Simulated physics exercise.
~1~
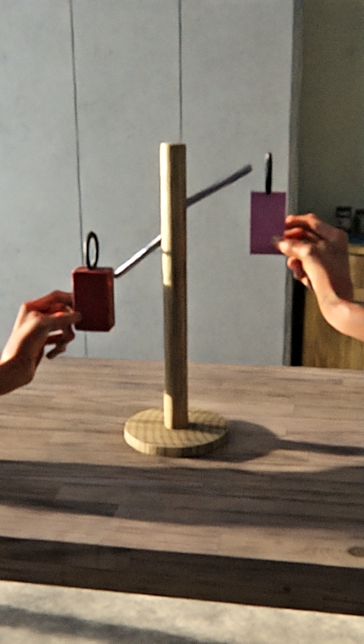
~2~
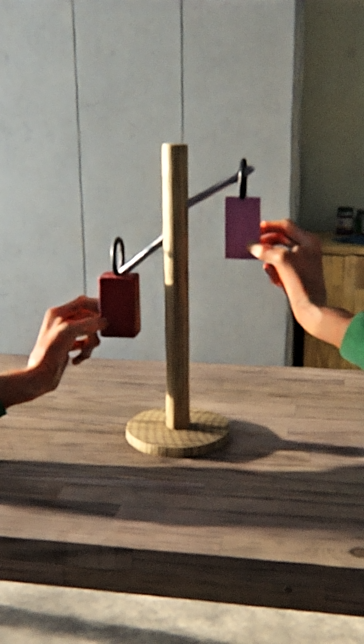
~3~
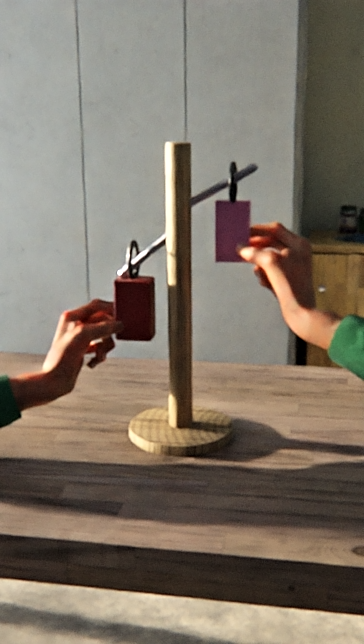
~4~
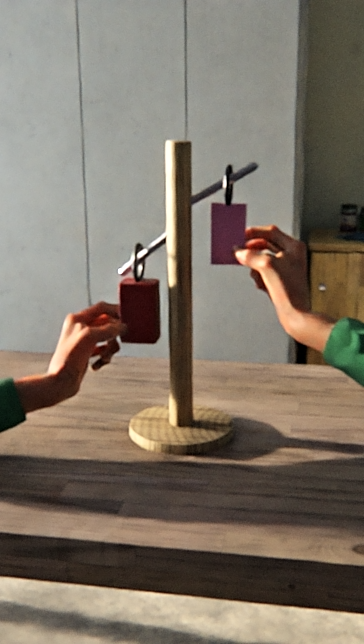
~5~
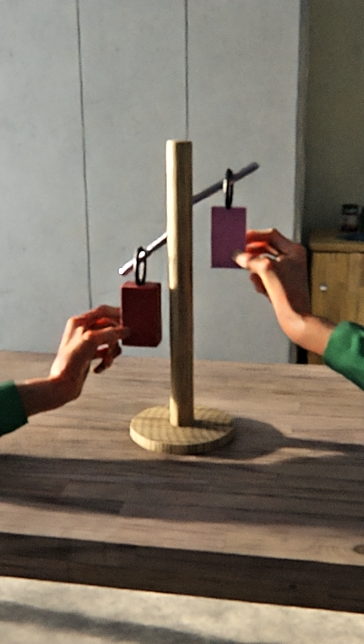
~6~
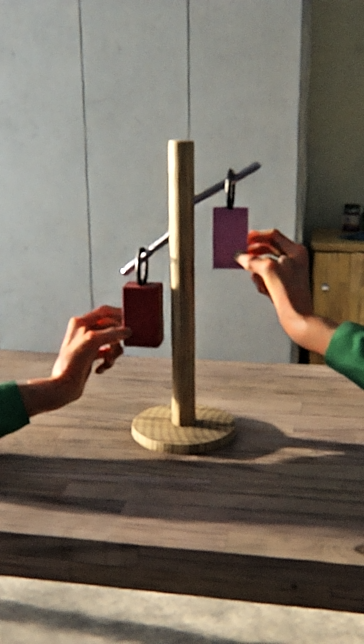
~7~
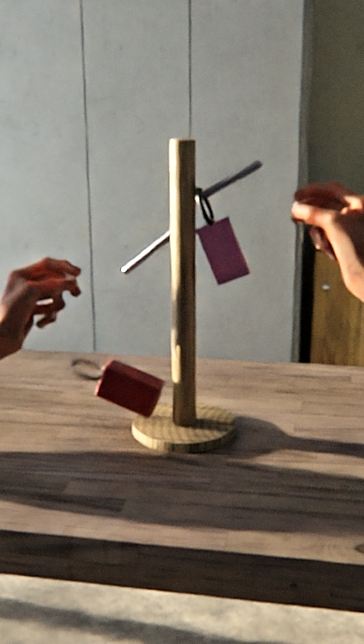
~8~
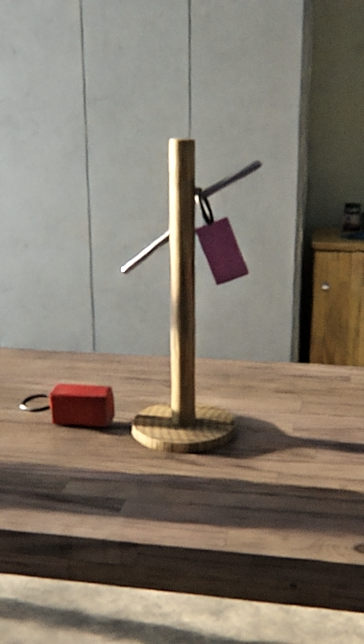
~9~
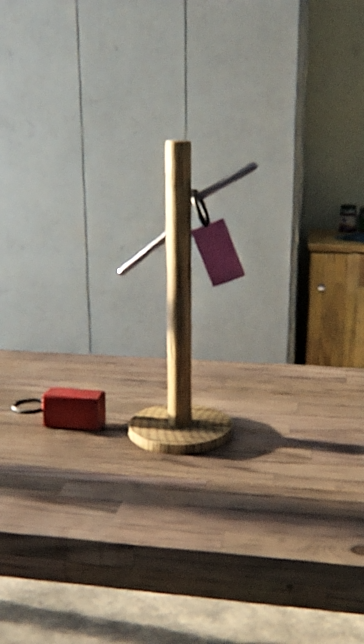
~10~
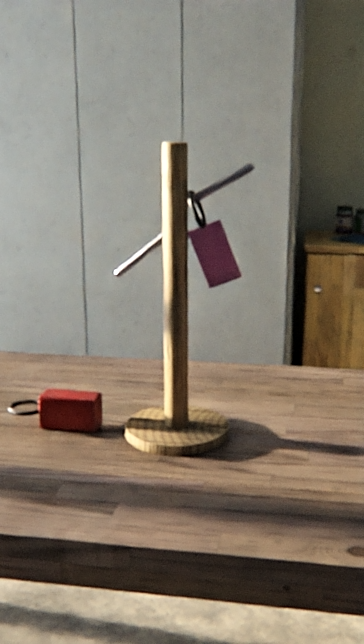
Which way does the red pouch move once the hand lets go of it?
It moves down, dropping from beside the rod to the table.
